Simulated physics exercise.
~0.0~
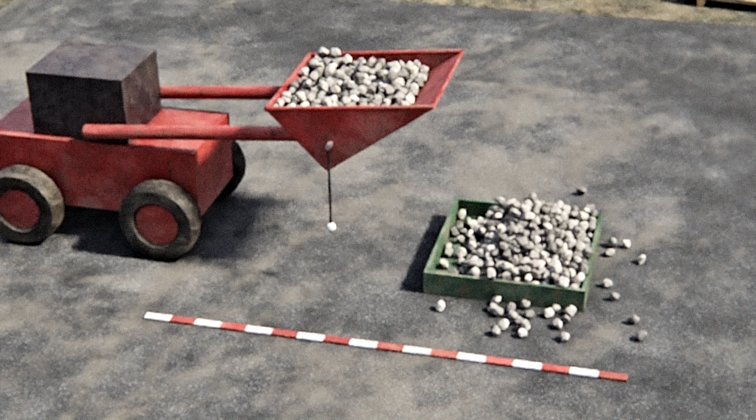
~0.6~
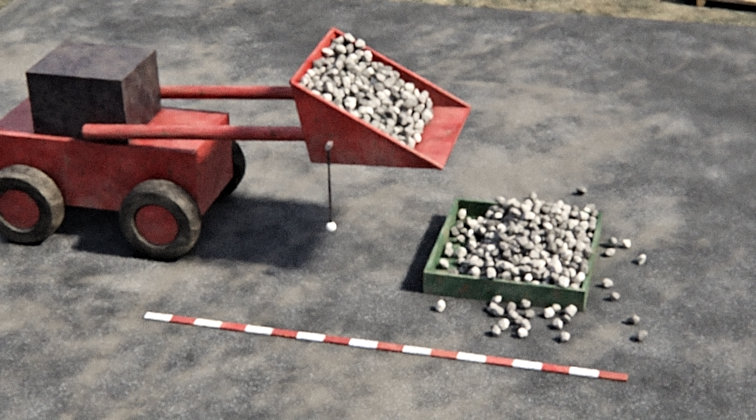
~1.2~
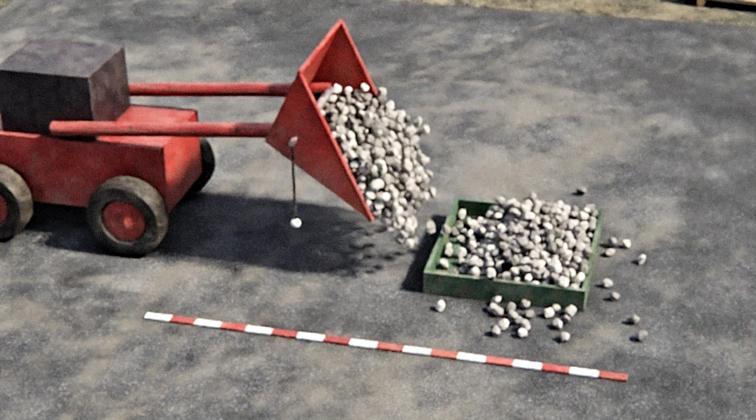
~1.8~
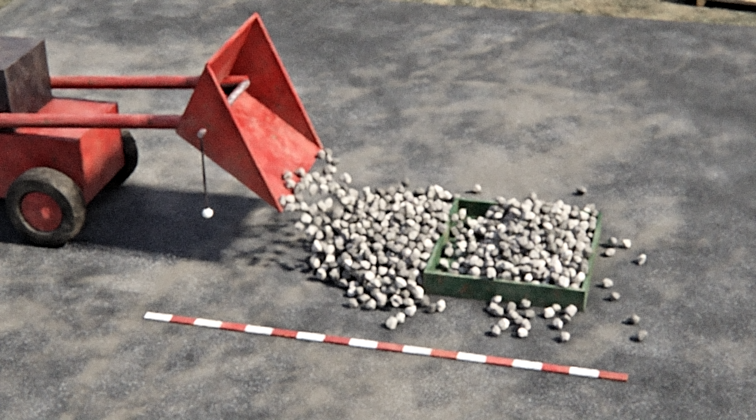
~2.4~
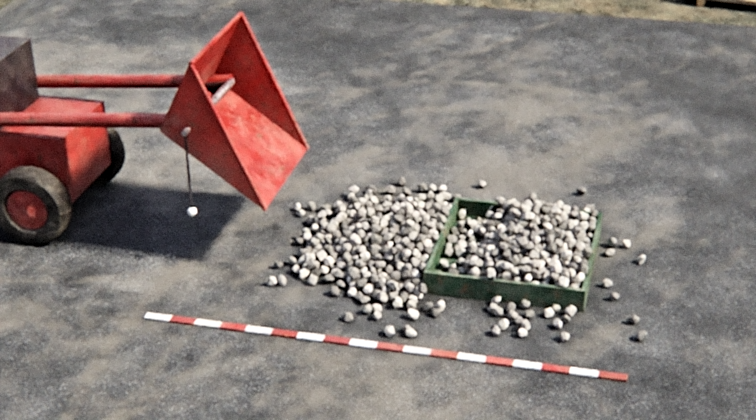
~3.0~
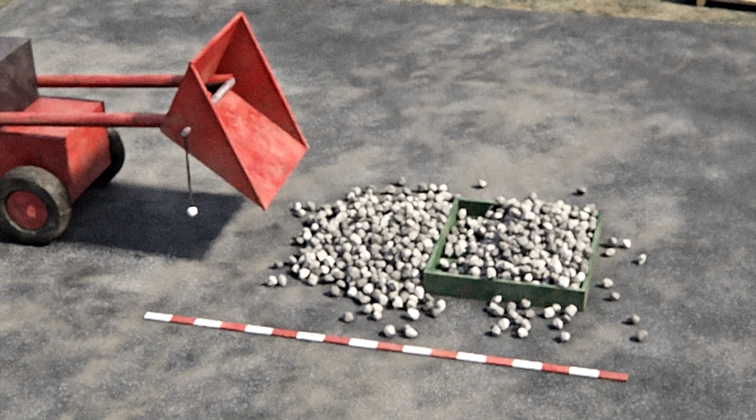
We see a red loader tip its raised bucket of pale stones while backing away to the left, spilling them onto the ground beside a green bin already full of stones. It ends with the emptied bucket held tilted and a loose pile against the bin's left side.
